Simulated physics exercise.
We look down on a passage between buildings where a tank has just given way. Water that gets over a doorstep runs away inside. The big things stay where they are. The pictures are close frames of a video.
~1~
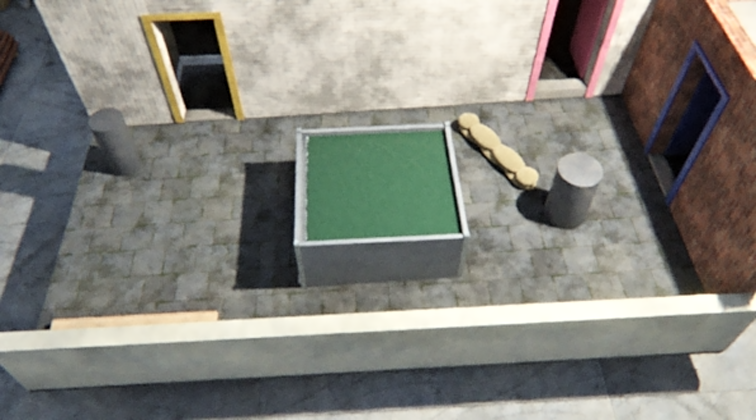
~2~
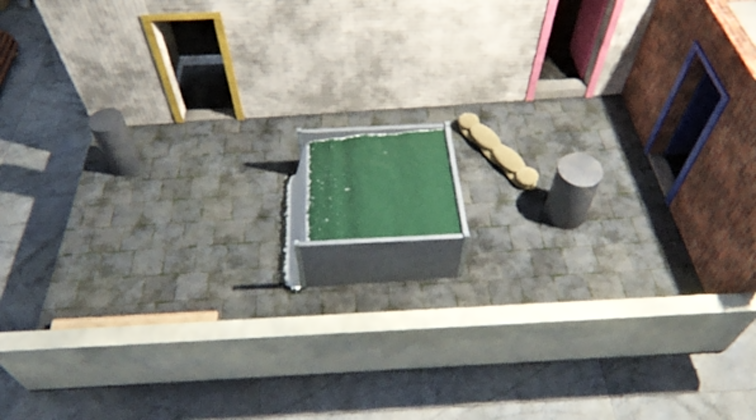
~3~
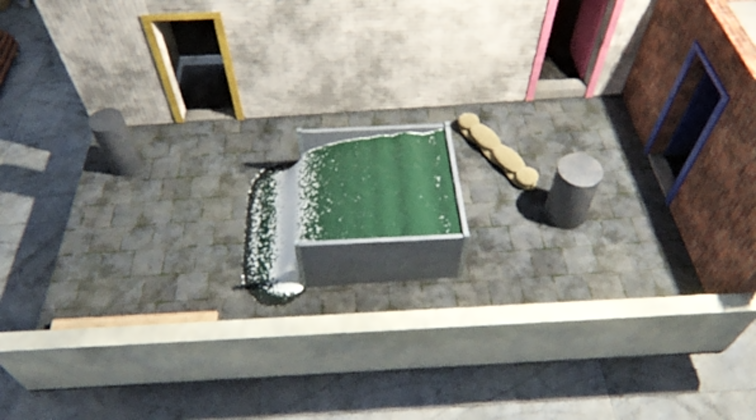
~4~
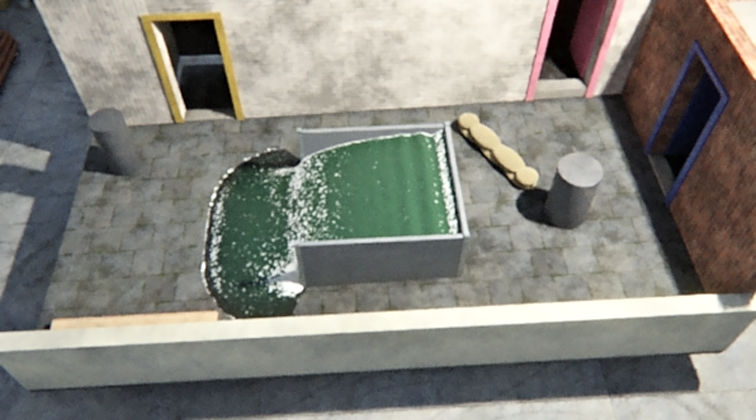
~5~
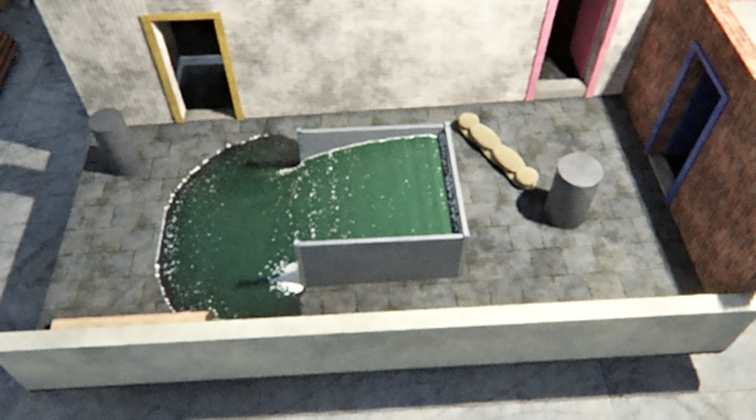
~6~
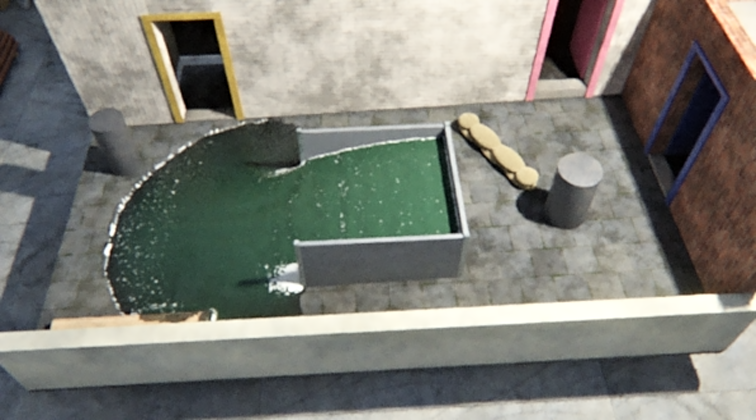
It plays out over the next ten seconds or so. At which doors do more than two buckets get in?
One by one: The blue door holds within the limit; the yellow door floods; the pink door holds within the limit.
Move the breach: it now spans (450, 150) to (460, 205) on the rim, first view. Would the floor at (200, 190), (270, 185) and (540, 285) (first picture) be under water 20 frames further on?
As listed: Dry, not flooded, under water.
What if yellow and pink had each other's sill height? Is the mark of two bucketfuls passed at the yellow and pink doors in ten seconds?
In short: The yellow door holds; the pink door takes less.
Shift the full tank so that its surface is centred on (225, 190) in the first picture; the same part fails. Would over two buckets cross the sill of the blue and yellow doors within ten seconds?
In short: The blue one holds; the yellow one lets less in.
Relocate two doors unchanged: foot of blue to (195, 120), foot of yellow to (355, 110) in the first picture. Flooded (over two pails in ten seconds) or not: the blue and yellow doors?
Blue is over, yellow is under.
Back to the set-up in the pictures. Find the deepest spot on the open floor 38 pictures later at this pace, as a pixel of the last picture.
Around (142, 170).
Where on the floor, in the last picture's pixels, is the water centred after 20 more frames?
At about (247, 227).
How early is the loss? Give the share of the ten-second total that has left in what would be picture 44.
Some 90 per cent.
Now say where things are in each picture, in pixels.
In the first picture, still water in the open tank at (377, 184).
In the second picture, water pours out at (304, 211) and has run to (299, 290).
In the third picture, the front is at (268, 299), out from the gap at (305, 214).
In the fourth picture, the front is at (244, 166), out from the gap at (305, 216).
In the fifth picture, water pours out at (305, 217) and has run to (180, 194).
In the sixth picture, water pours out at (305, 217) and has run to (112, 273).
A moment on, water covers 40 % of the floor; the blue door not reached, the yellow door under two buckets in, the pink door not reached.
Next, water covers 40 % of the floor; the blue door not reached, the yellow door over two buckets in, the pink door not reached.
Then, water covers 40 % of the floor; the blue door not reached, the yellow door over two buckets in, the pink door not reached.
Later, water covers 40 % of the floor; the blue door not reached, the yellow door over two buckets in, the pink door not reached.
In the end, water covers 20 % of the floor; the blue door not reached, the yellow door over two buckets in, the pink door not reached.
